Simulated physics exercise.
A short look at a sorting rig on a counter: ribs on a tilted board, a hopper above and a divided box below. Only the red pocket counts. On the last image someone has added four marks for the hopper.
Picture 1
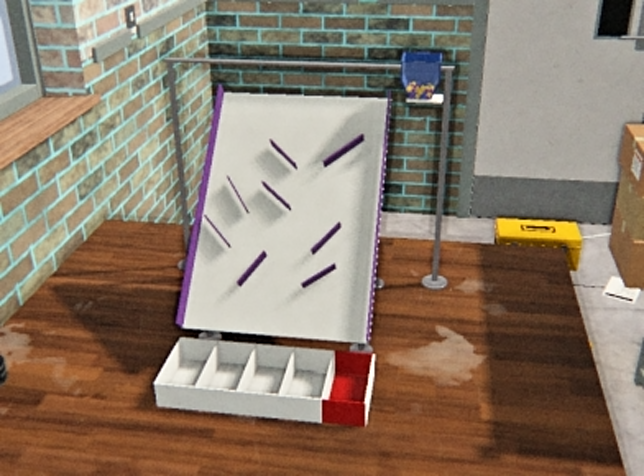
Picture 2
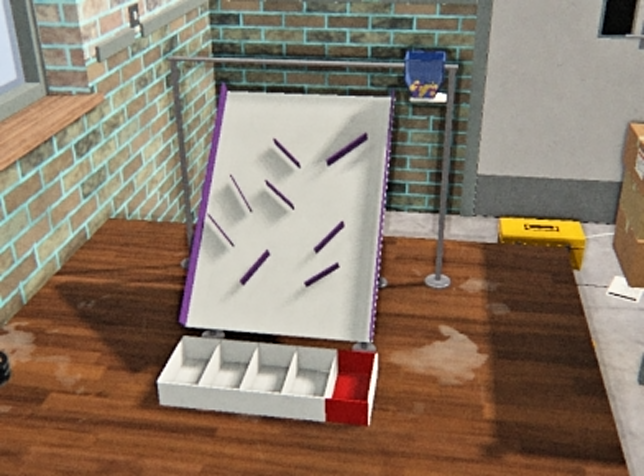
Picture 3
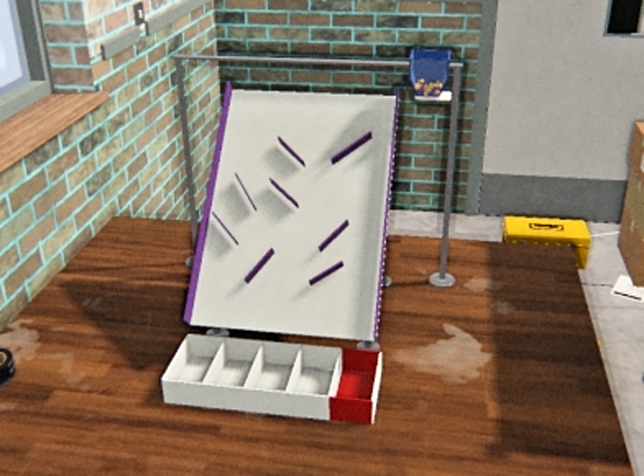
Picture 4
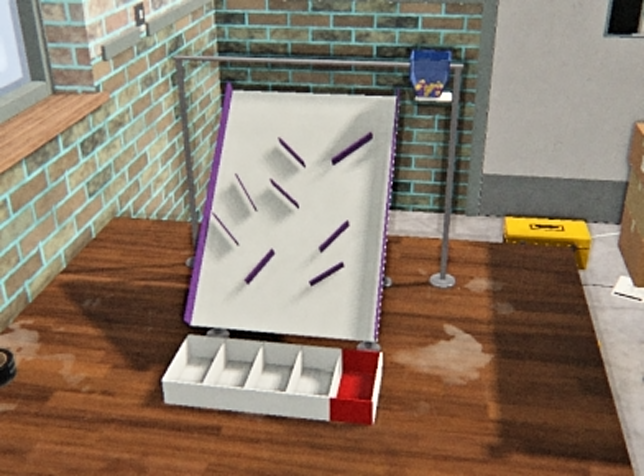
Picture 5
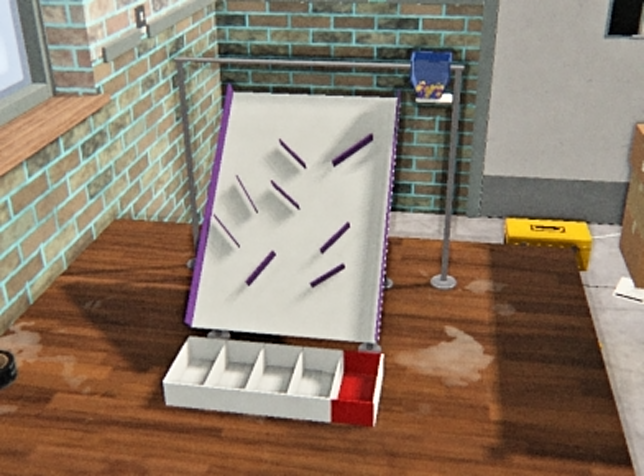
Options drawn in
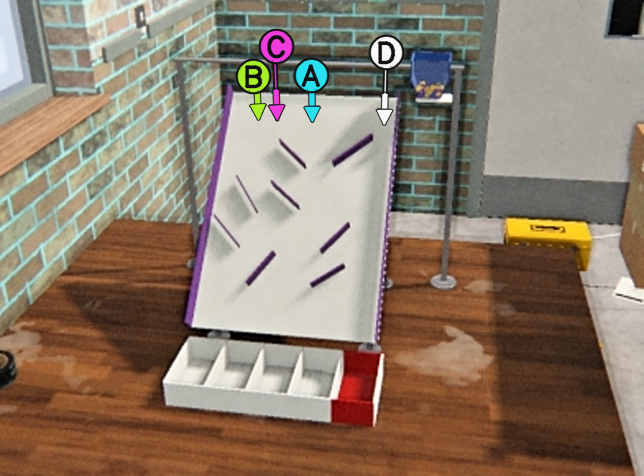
In the video, a blue hopper holding small pieces sits above a tilted white board with purple ribs, and a divided white box with a red right-hand pocket rests below; nothing moves except a slight shift of the view.
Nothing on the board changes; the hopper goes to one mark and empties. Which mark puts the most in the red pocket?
Best: D.
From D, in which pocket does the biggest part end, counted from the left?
The fifth.
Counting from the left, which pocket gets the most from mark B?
The first.
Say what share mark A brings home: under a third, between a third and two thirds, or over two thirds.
It is under a third.
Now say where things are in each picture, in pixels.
Hopper at (420, 90), round plastic beads, door shut, in the first frame.
Ribs (273, 138) to (298, 163), (326, 161) to (366, 133), (230, 174) to (249, 208), in the second frame.
Ribs (270, 178) to (297, 203), (212, 212) to (235, 241), (319, 248) to (348, 219), in the third frame.
Ribs (245, 281) to (272, 249), (309, 282) to (343, 262), in the fourth frame.
Red pocket at (352, 411), number 5 of 5 from the left, in the fifth frame.
On the marked copy, mark A meets the board at (312, 116); mark B meets the board at (258, 114); mark C meets the board at (277, 114); mark D meets the board at (384, 119).
With A, none in the red pocket, most in other pockets, a small part outside the box.
With B, a stray few in the red pocket, most in other pockets, a small part outside the box.
With C, a stray few in the red pocket, nearly all in other pockets, a small part outside the box.
With D, about half in the red pocket, about a third in other pockets, a small part outside the box.
